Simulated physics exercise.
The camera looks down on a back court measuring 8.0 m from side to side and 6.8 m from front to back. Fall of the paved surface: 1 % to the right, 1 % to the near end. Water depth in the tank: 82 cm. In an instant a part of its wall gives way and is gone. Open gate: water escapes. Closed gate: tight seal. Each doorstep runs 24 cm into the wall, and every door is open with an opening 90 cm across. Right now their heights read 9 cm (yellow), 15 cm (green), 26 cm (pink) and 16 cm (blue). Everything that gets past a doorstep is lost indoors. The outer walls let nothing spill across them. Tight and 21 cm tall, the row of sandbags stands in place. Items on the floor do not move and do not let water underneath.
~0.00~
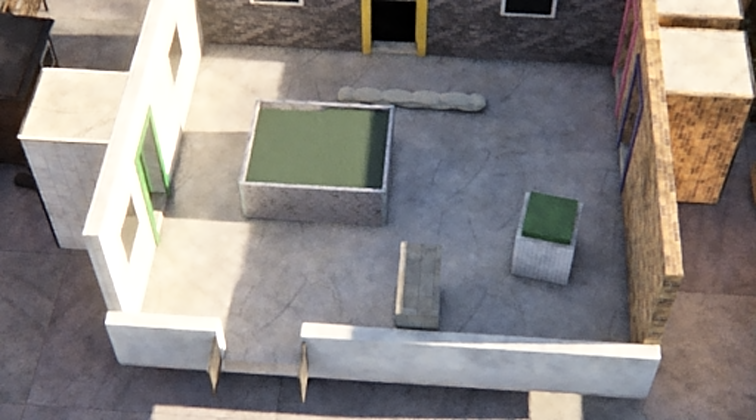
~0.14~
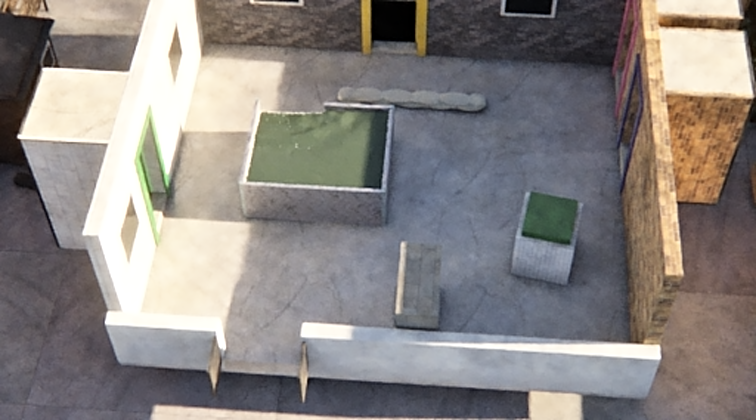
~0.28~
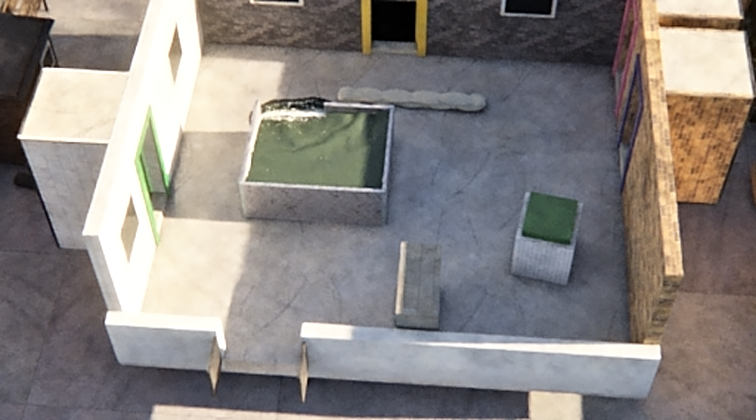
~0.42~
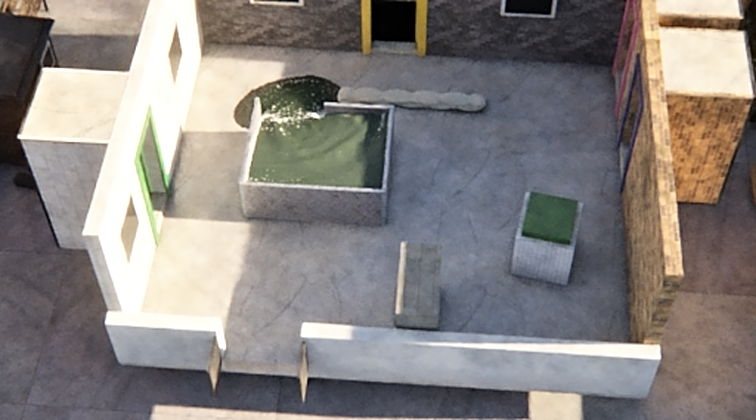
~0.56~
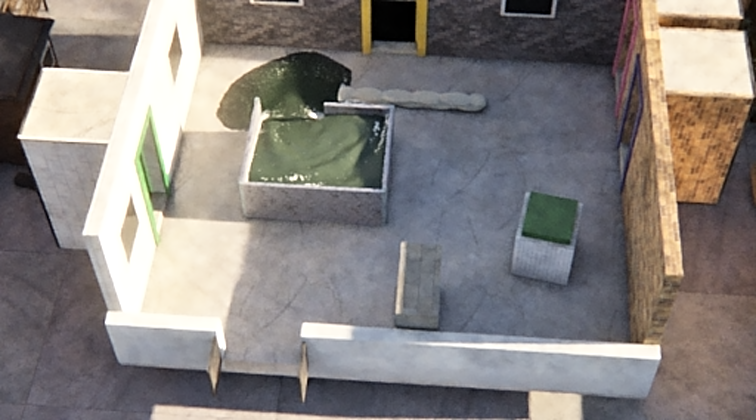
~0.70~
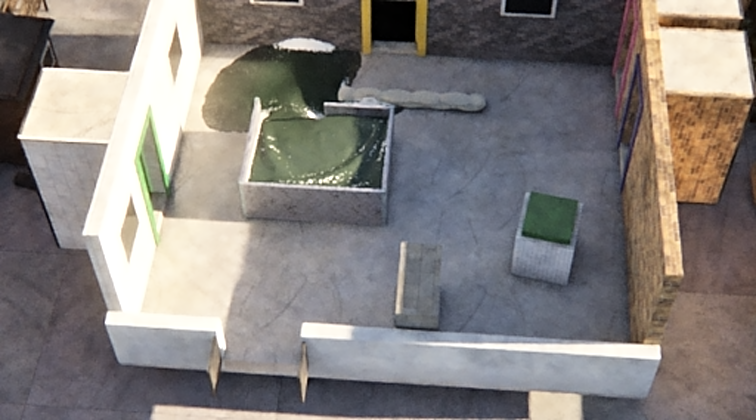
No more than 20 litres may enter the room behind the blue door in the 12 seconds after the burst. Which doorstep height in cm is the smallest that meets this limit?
A height of roughly 6.5 cm.
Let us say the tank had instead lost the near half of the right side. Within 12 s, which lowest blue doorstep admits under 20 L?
About 25 cm.
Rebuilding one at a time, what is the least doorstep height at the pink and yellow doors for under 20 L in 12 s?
About 20 cm at pink and about 12.0 cm at yellow.
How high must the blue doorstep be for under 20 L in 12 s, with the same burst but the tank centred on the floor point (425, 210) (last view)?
Some 12.0 cm.
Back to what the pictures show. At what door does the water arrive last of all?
The answer is the blue door.
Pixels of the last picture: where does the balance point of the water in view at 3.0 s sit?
My guess is close to (316, 128).
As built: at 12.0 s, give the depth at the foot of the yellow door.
Some 4.5 cm.
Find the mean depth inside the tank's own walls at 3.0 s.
Close to 36 cm deep on average.
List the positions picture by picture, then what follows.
The first picture shows the tank at (319, 147) is whole and still, 82 cm deep; the blue door at (630, 130) is dry.
In the second picture, water pours out on the far side and has run 0.4 m, to a hidden place; about 11 cm deep outside, 82 cm at the back.
In the third picture, water pours out on the far side and has run 0.9 m, to (306, 101); about 13 cm deep outside, 82 cm at the back.
In the fourth picture, the front is at (310, 78), 1.5 m from the gap on the far side; 2.4 m2 of floor is wet, 81 cm left at the back.
In the fifth picture, the gap is on the far side, the front 2.1 m out at (298, 55); the back of the tank holds 74 cm.
In the sixth picture, water pours out on the far side and has run 2.3 m, to (265, 46); about 7 cm deep outside, 69 cm at the back; the blue door at (630, 130), 5.9 m from the gap, is still 4.2 m from the nearest water.
After 1.4 s water covers 15 % of the floor, deepest (55 cm) near (204, 47); it has not reached the blue door.
After 3.0 s water covers 35 % of the floor, deepest (34 cm) near (310, 73); it has not reached the blue door.
After 12.0 s water covers 95 % of the floor, deepest (15 cm) near (629, 374); 7 cm at the blue door, 0 litres in over its 16 cm doorstep.
At the blue door as built, the water arrived by 3.7 s and peaked near 10 cm at 5.4 s.
Run again over the same 12 s with other heights there, 33 litres in over 5.5 cm, 10 litres over 7.5 cm. The limit of 20 litres is kept from about 6.5 cm up.
